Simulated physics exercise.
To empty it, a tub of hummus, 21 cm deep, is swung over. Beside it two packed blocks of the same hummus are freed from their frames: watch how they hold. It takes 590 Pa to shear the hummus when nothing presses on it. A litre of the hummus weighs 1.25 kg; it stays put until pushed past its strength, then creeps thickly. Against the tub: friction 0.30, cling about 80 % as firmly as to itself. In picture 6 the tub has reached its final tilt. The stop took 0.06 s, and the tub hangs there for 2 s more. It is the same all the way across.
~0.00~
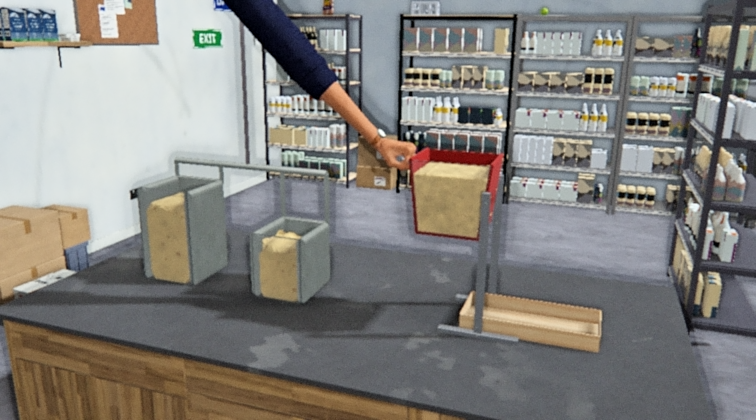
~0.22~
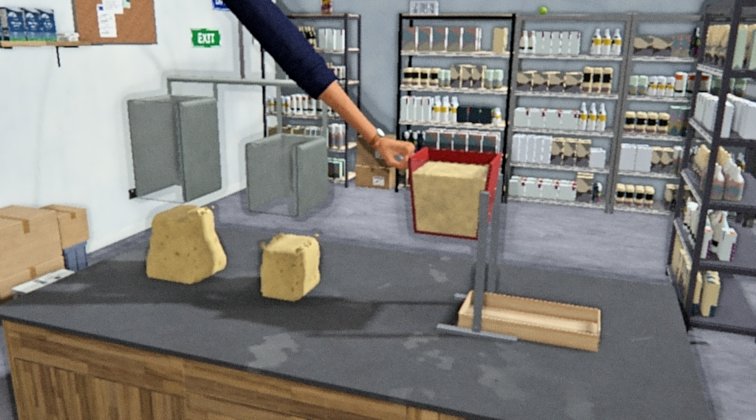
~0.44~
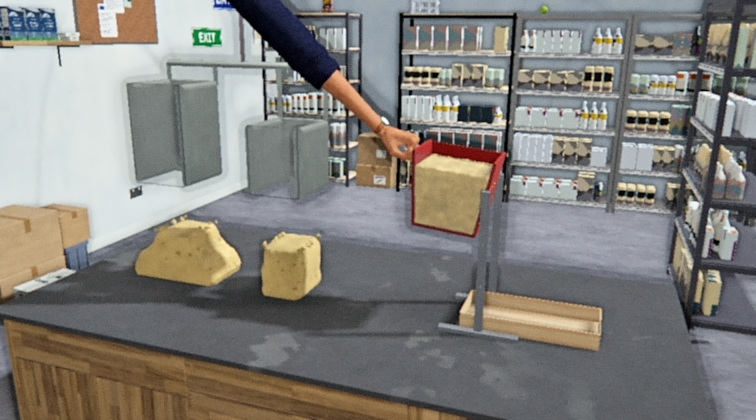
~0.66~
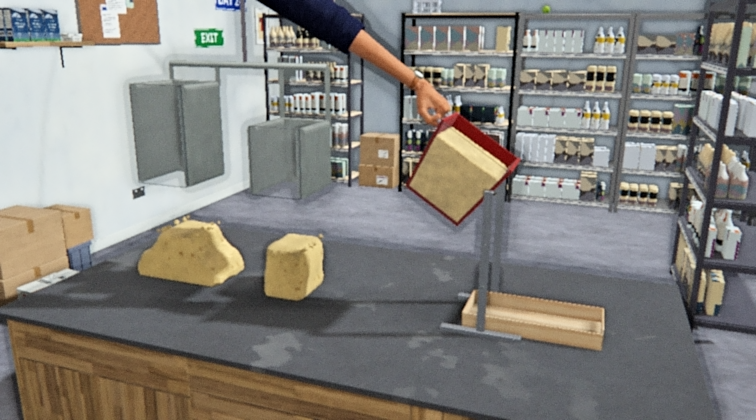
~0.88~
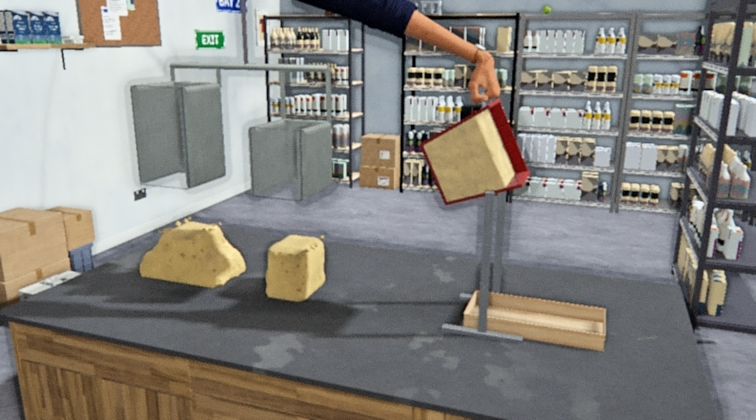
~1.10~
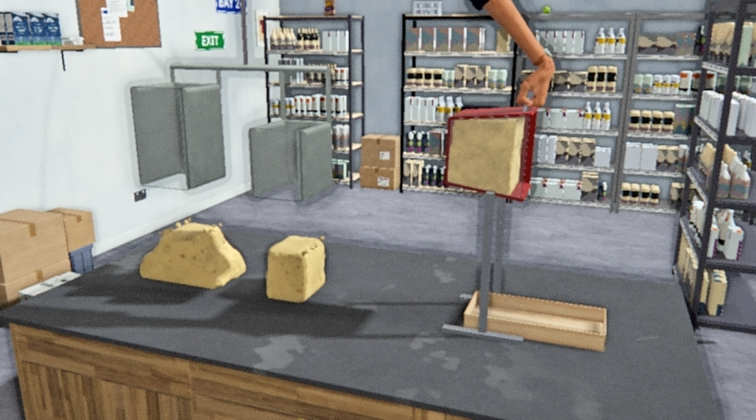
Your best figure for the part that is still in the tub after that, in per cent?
It comes to some 57 %.
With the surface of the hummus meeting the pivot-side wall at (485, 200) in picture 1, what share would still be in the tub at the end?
It would be near 100 %.
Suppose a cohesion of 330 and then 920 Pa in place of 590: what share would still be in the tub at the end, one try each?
In turn about 40 %, 100 %.
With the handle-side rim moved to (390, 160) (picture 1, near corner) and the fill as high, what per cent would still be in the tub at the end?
It would be near 40 %.
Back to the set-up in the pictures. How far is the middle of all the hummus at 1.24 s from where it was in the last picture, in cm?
Roughly 3 cm.
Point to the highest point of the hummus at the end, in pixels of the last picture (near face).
Near (474, 154).
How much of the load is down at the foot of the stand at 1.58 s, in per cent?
Near 0 %.
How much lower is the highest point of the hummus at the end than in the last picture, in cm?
Roughly 10 cm.
By 1.24 s, the tub is at 92 degrees and holds 100 %.
By 1.41 s, the tub is at 92 degrees and holds 82 %.
By 1.58 s, the tub is at 92 degrees and holds 63 %.
By 1.75 s, the tub is at 92 degrees and holds 57 %.
By 3.10 s, at the end, the tub is at 92 degrees and holds 57 %.
